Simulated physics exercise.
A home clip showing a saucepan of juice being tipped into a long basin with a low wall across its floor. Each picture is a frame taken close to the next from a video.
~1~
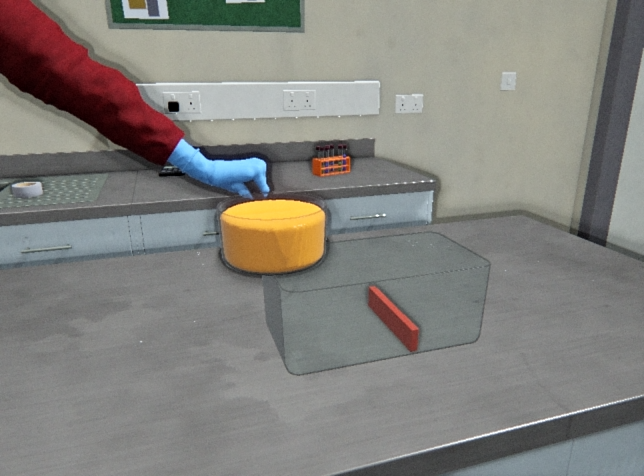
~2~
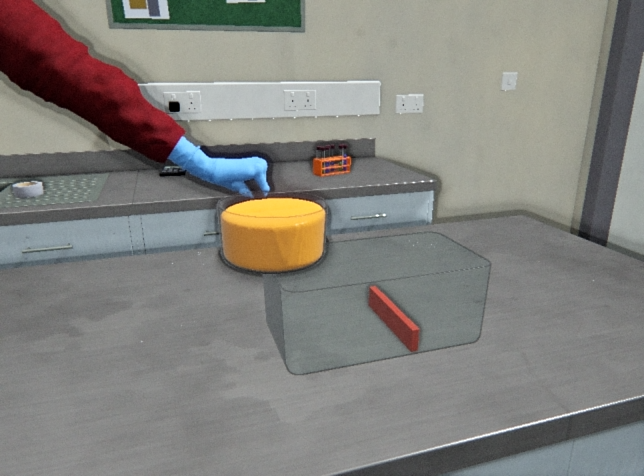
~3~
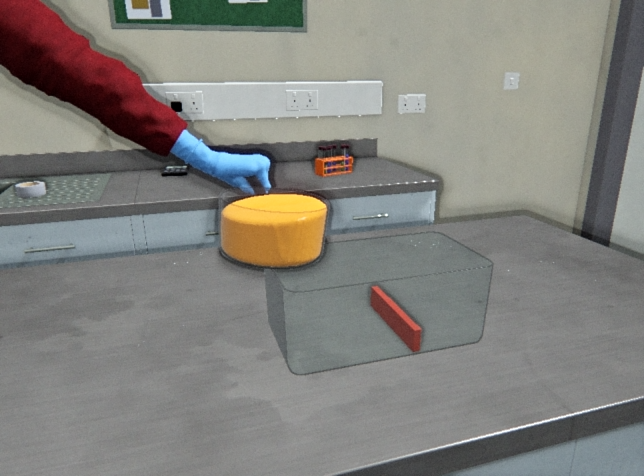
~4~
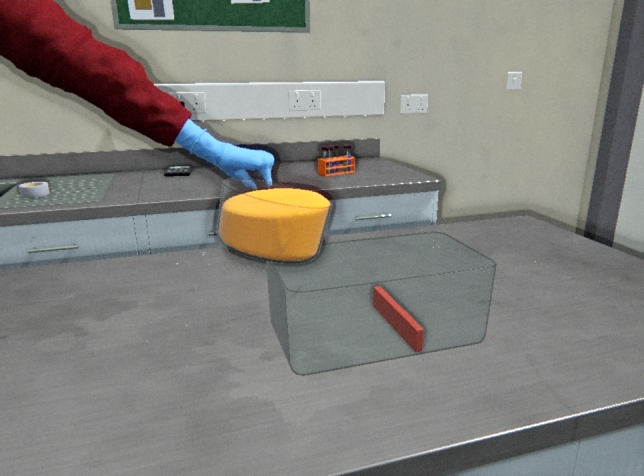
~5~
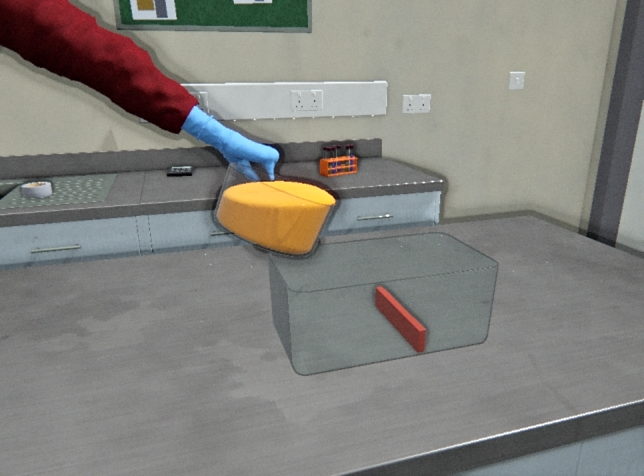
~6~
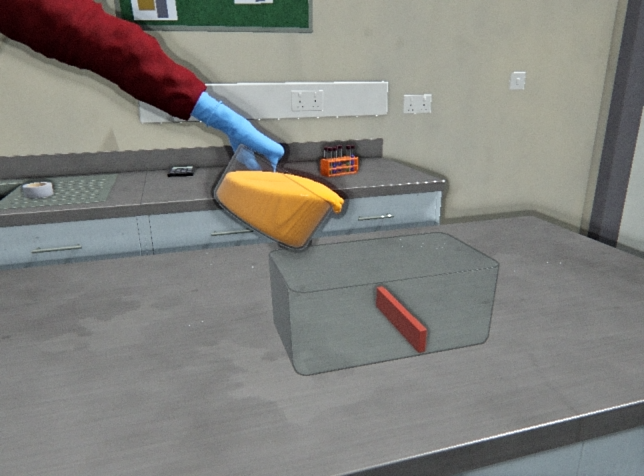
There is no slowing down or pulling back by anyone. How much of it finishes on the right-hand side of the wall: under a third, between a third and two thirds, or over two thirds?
Between a third and two thirds.
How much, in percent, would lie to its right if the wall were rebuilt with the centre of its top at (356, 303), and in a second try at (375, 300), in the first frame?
75 % then 65 %.
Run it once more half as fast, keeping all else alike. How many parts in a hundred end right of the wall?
Roughly 45 per cent ends up there.
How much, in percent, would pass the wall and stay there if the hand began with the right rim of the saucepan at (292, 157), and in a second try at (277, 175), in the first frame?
In order, roughly 25 percent and 15 percent.
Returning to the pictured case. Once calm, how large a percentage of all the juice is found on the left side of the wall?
I'd put it at around 45 %.
A moment on, the saucepan is tipped on its side and 44 per cent is still to pour, 10 is left of the wall and 0 right of it.
Next, the saucepan is tipped on its side and 7 per cent is still to pour, 18 is left of the wall and 60 right of it.
Then the saucepan is tipped on its side and 2 per cent is still to pour, 28 is left of the wall and 41 right of it.
Later the saucepan is tipped on its side and 1 per cent is still to pour, 42 is left of the wall and 47 right of it.
At rest 47 per cent lies left of the wall, 44 right of it and 8 outside.
